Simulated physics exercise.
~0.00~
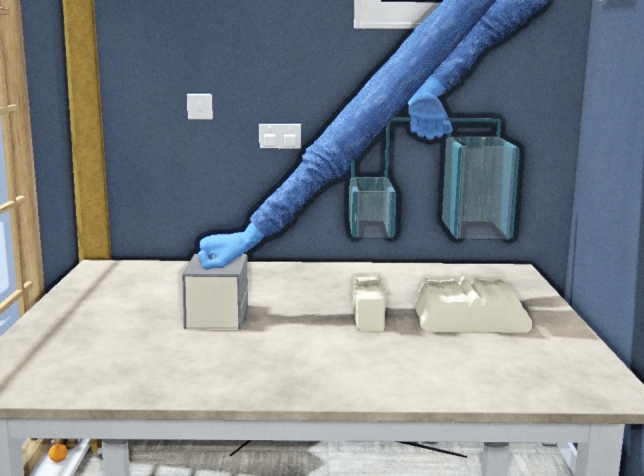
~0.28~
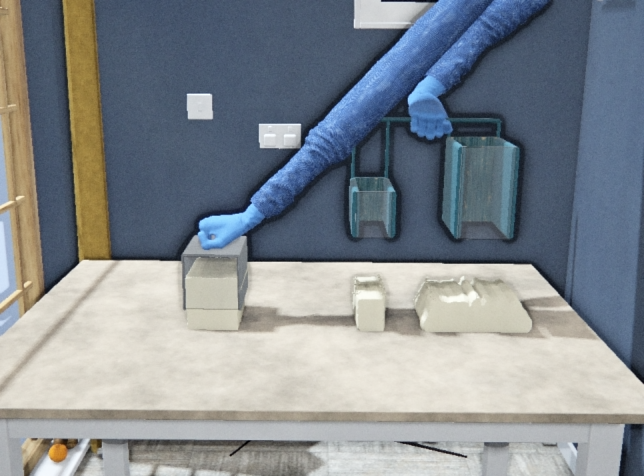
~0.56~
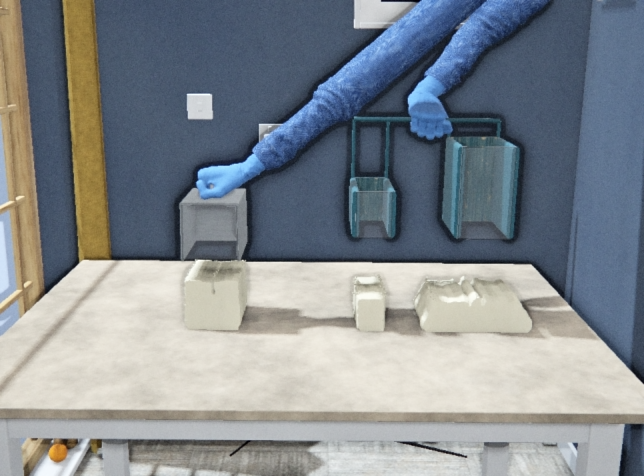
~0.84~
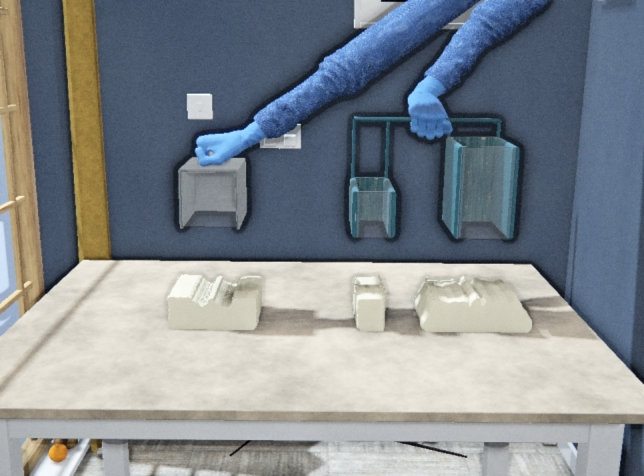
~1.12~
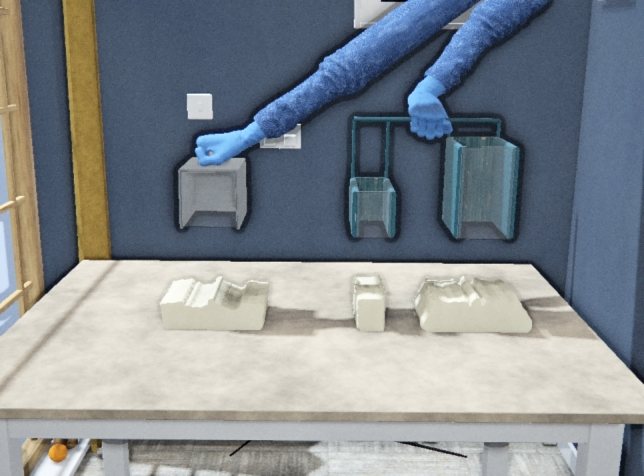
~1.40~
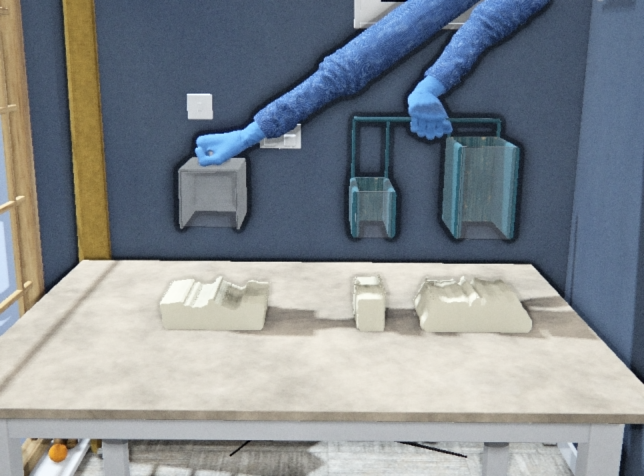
In the video, a blue-gloved hand lifts a grey, see-through tin straight up off a pale block on a table, beside two other pale blocks. The uncovered block slumps and spreads into a lower, uneven mound, then stays still beneath the raised tin.
